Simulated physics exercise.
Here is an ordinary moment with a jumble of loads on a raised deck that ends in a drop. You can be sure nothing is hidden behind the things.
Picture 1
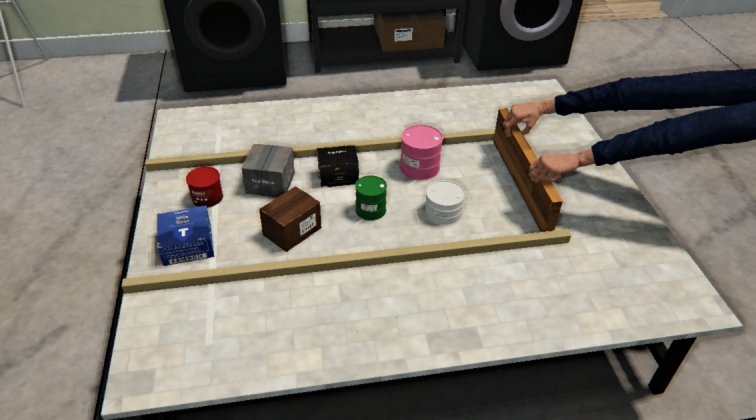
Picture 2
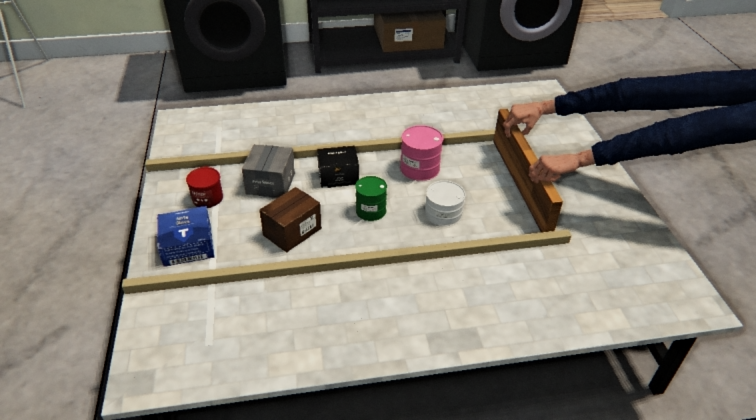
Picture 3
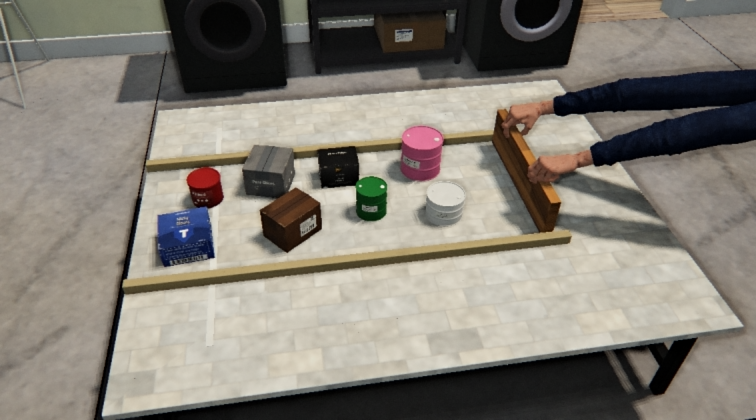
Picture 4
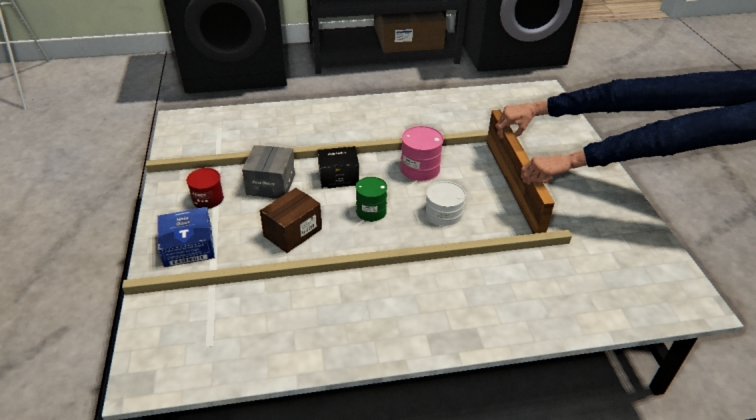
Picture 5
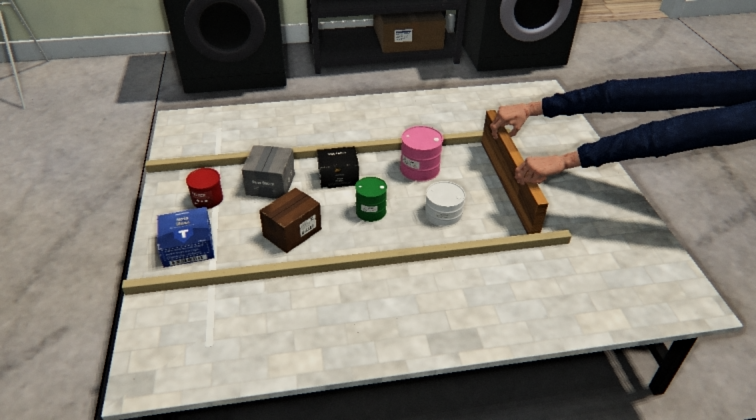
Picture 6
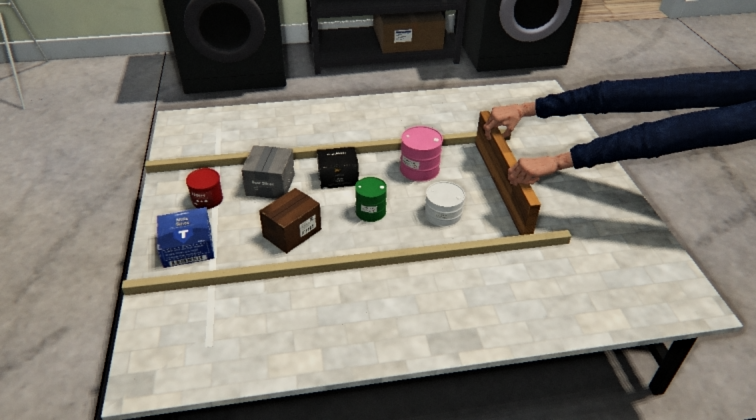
Two hands held a wooden plank upright on a table, then slid it slightly left between two rails, while the colourful boxes and canisters spread out to its left stayed still.
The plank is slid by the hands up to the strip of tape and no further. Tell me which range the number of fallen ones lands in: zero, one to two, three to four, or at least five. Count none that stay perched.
The fall count stops at three or four.
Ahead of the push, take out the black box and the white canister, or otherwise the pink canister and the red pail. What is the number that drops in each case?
First try: 1 fallen; other try: 1.
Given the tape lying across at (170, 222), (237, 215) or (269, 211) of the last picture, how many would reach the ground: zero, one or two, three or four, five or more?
One after another: More than four; three or four; 1 or 2.
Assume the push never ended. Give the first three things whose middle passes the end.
Red pail, then blue box, then grey box.
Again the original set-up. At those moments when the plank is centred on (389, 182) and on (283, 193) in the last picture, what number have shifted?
I count 4 first and 8 after.
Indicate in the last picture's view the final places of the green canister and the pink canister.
The green canister ends up near (197, 204), and the pink canister near (192, 175).
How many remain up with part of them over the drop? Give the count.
That adds up to 2.
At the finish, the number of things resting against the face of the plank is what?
It's 3.
A little later, none off yet; blue box at rest near (185, 237); red pail at rest near (205, 189); grey box at rest near (269, 172).
Next, none off yet; blue box at rest near (185, 237); red pail shifted about its own width near (170, 195); grey box shifted about its own width near (208, 180).
When it is over, the number that fall off is three or four; down, grey box, red pail and blue box.
